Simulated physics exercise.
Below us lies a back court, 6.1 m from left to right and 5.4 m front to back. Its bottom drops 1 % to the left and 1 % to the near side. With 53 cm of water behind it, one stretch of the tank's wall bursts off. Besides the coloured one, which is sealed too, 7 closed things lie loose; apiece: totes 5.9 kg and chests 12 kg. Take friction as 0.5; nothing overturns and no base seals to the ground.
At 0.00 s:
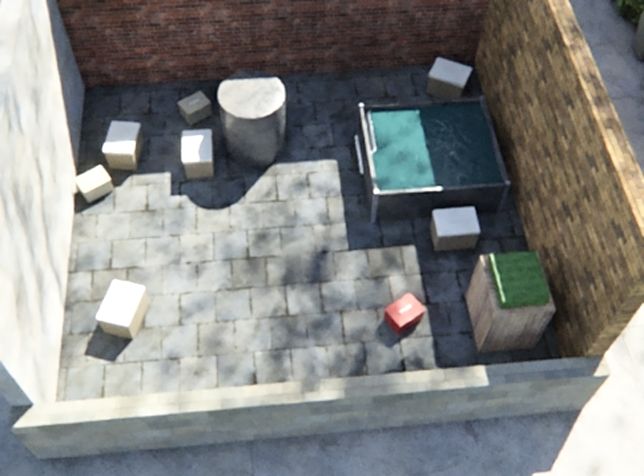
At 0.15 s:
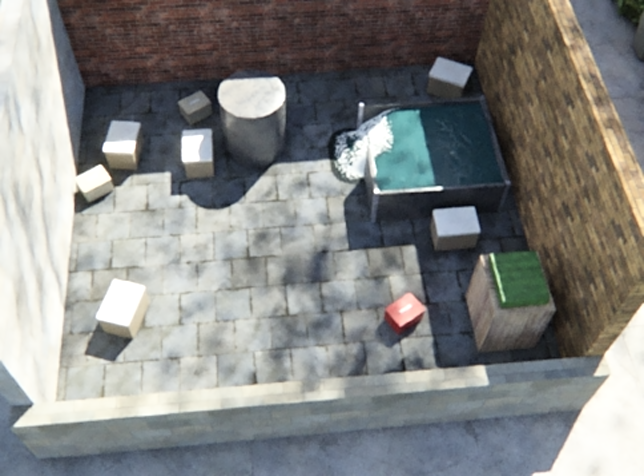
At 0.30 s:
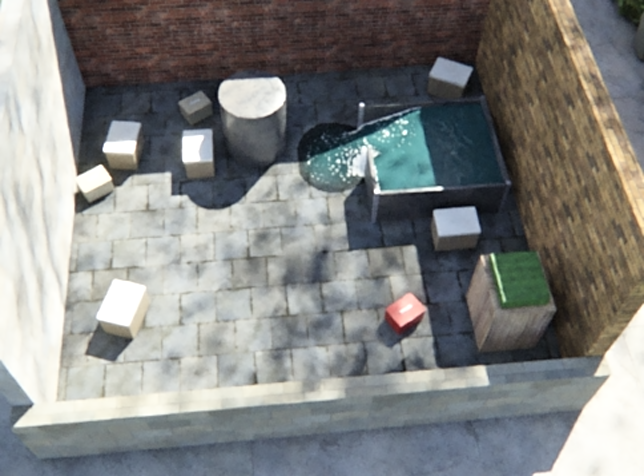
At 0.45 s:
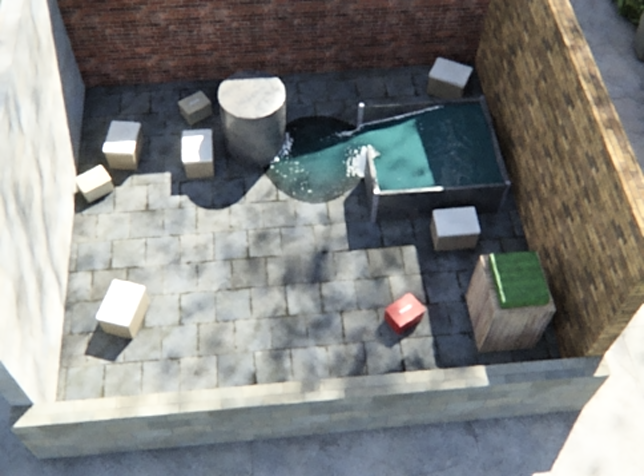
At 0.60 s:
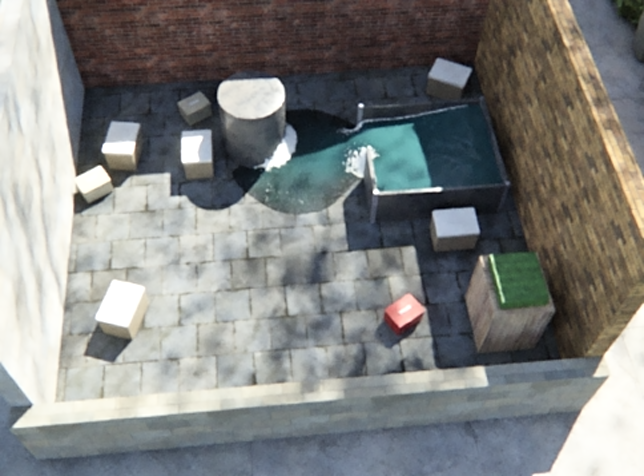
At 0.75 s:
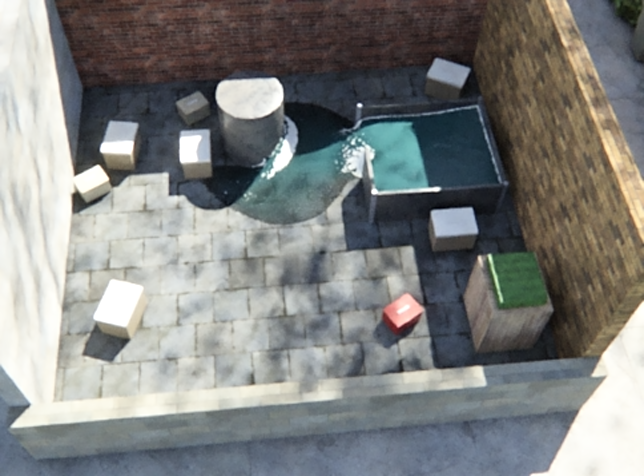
The clip shows a walled courtyard where part of a tank's left side bursts open and water pours out, spreading leftward across the paving and around the base of a round pillar, while the red box and pale boxes stay put.
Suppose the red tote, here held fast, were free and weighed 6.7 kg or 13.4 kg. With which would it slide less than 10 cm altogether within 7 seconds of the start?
For it, the lower weight is enough.
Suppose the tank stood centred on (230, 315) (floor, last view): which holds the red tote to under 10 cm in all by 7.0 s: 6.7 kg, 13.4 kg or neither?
Then the lower weight is enough.
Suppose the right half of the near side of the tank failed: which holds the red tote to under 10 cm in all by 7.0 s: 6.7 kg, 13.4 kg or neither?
Then neither load is enough.
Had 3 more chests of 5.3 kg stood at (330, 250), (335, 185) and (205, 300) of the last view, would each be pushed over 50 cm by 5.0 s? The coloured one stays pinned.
In turn: Under, more, over.
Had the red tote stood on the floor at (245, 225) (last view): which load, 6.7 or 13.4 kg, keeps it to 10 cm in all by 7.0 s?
Neither holds.
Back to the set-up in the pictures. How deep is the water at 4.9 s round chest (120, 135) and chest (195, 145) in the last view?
Roughly 5 and 3 cm.
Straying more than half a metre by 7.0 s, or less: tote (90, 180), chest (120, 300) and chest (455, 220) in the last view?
In turn: Over, over, short of it.
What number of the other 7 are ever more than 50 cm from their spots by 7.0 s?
That makes 3.
After 1.4 s the red tote would be 0 cm from its start with 6.7 kg and 0 cm from its start with 13.4 kg; 0 cm of water round it then.
After 3.1 s the red tote would be 0 cm from its start with 6.7 kg and 0 cm from its start with 13.4 kg; 0 cm of water round it then.
After 4.9 s the red tote would be 0 cm from its start with 6.7 kg and 0 cm from its start with 13.4 kg; 0 cm of water round it then.
After 7.0 s the red tote would be 0 cm from its start with 6.7 kg and 0 cm from its start with 13.4 kg; 1 cm of water round it then.
